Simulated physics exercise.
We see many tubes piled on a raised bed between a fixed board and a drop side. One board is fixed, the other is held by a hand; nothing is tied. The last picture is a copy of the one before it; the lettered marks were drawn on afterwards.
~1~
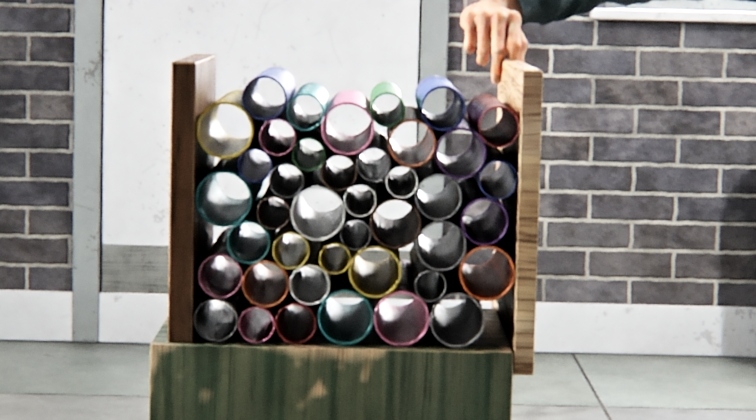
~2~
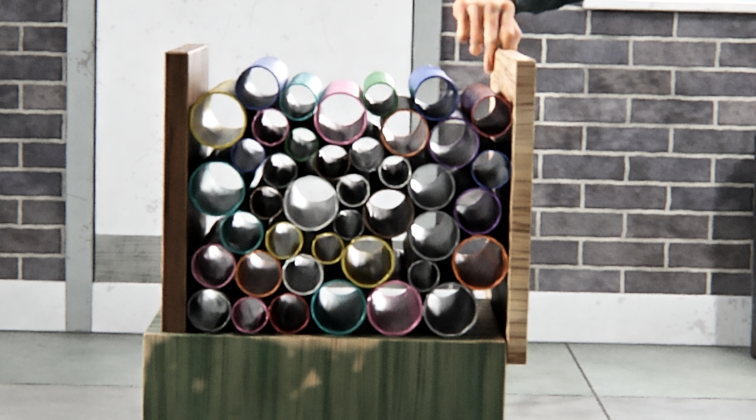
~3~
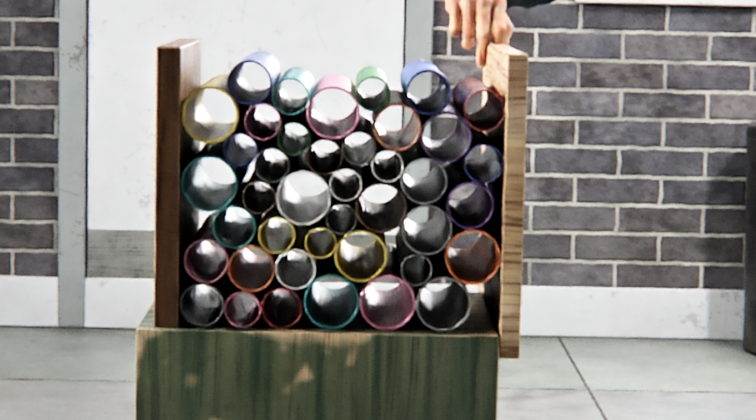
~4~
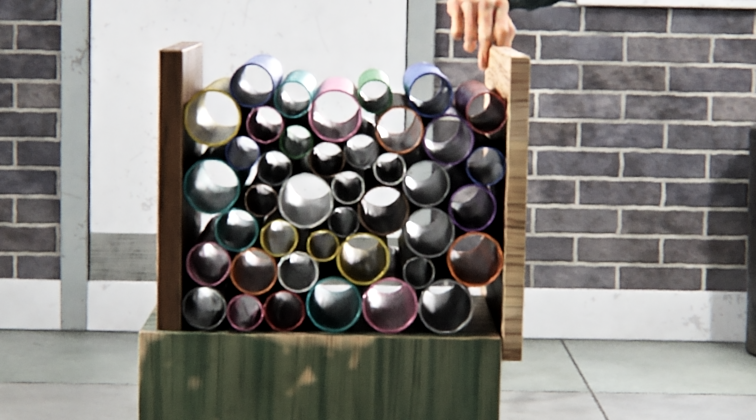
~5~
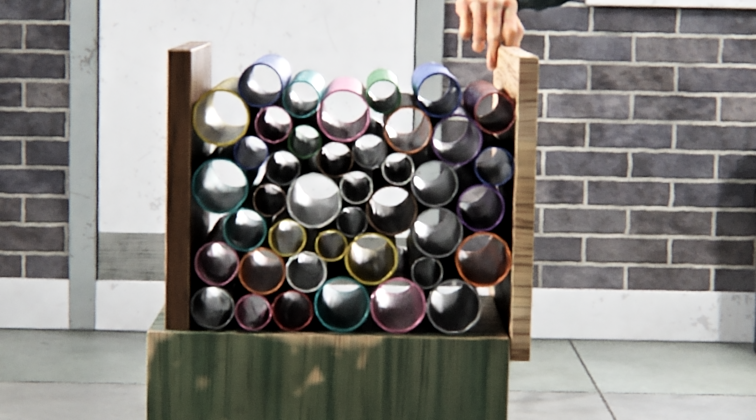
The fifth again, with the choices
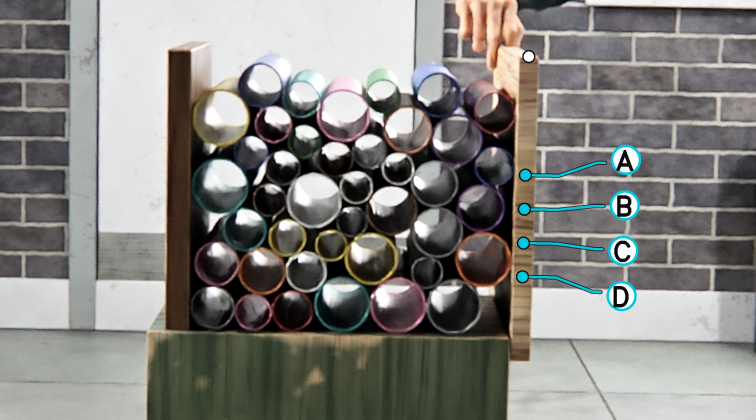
The camera sways slightly, looking straight on at a stack of tubes before a pale door and grey brick walls. Open-ended tubes rimmed in yellow, turquoise, pink, purple, orange and grey lie packed between two upright wooden boards on a worn green block, a hand gripping the right board's top. The view drifts a little right and down, then eases back left, while tubes, boards and hand stay practically still.
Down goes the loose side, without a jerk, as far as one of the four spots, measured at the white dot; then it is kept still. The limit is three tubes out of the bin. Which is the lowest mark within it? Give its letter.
Stop at A.
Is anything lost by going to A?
At A: Yes.
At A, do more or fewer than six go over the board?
At A, fewer than six.
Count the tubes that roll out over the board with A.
At A the number is one.
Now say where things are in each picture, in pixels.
A grey tube (457, 320); a yellow tube (375, 272); a turquoise tube (248, 242), in the first frame.
A turquoise tube (242, 232); a purple tube (478, 211), in the second frame.
A white tube (387, 166); a blue tube (240, 150), in the third frame.
A pink tube (265, 125); a green tube (375, 97), in the fourth frame.
Side board (511, 191); a grey tube (212, 307); a grey tube (454, 306), in the fifth frame.
On the marked copy, A at (525, 175); B at (524, 209); C at (523, 243); D at (522, 276); the white dot at (529, 56).
With A. Early on, top of the board (516, 114).
Further on, top of the board (515, 174).
At the end, top of the board (515, 174), one out over the board.
As for the rest, B more than three out over the board; C more than three out over the board; D more than three out over the board.
